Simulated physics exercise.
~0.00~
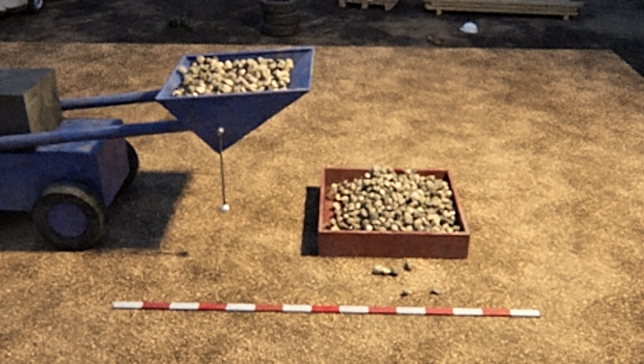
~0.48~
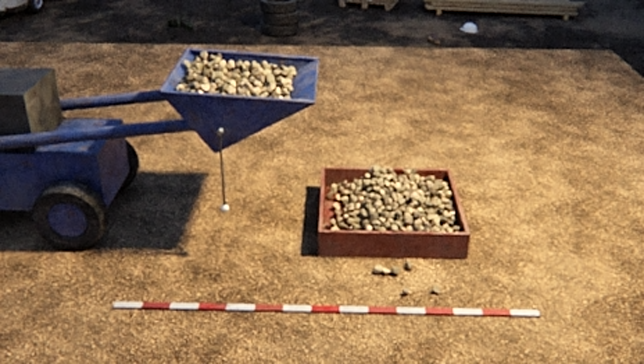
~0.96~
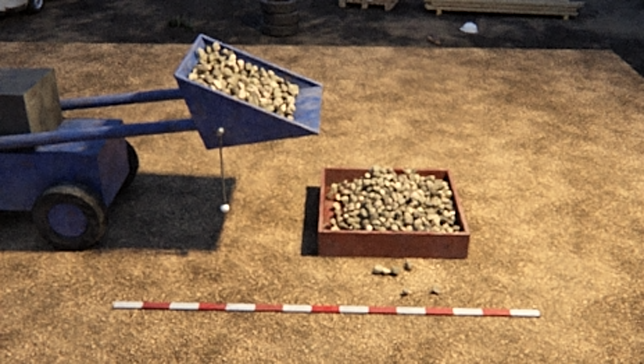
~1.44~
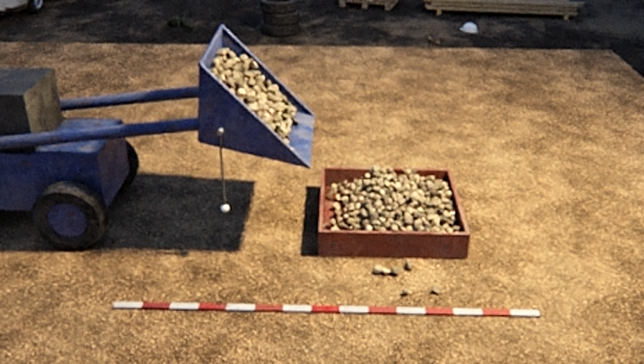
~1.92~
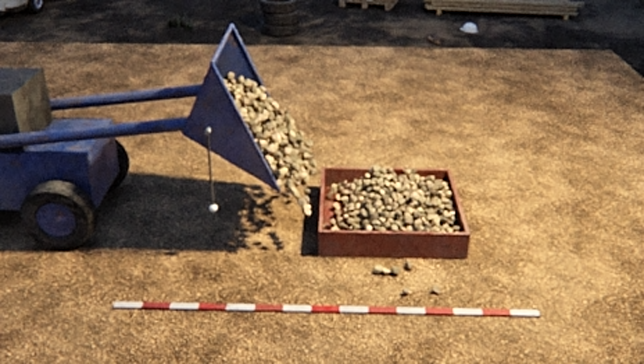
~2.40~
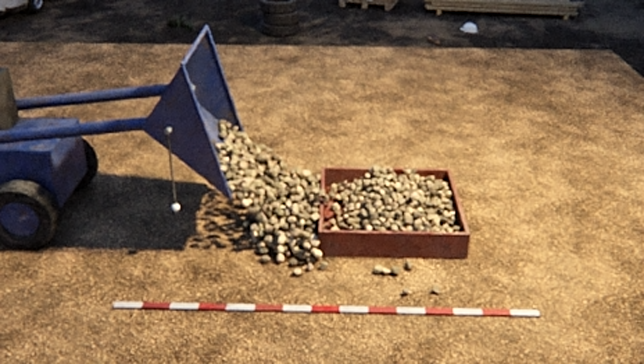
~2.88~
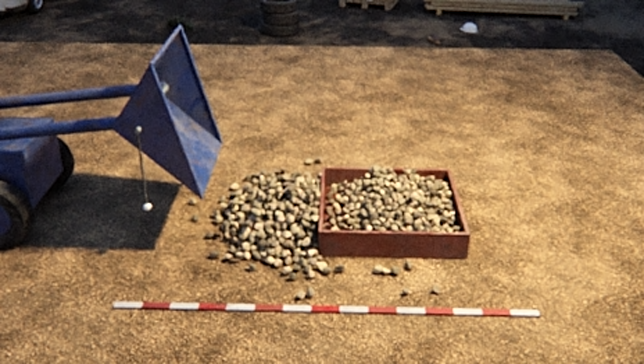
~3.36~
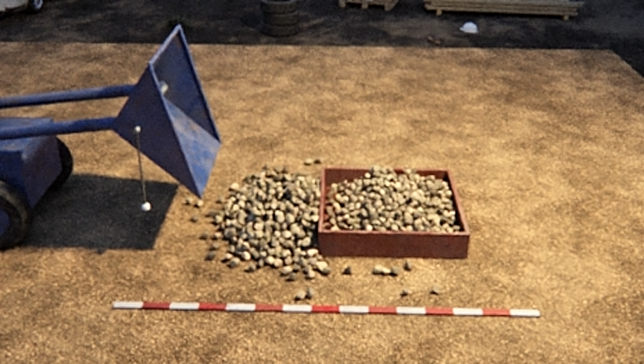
A blue loader tipped its raised bucket of pale stones toward a reddish bin already heaped with stones, then rolled back left as they poured out. The load landed in a pile against the bin's left side, leaving the bucket empty.
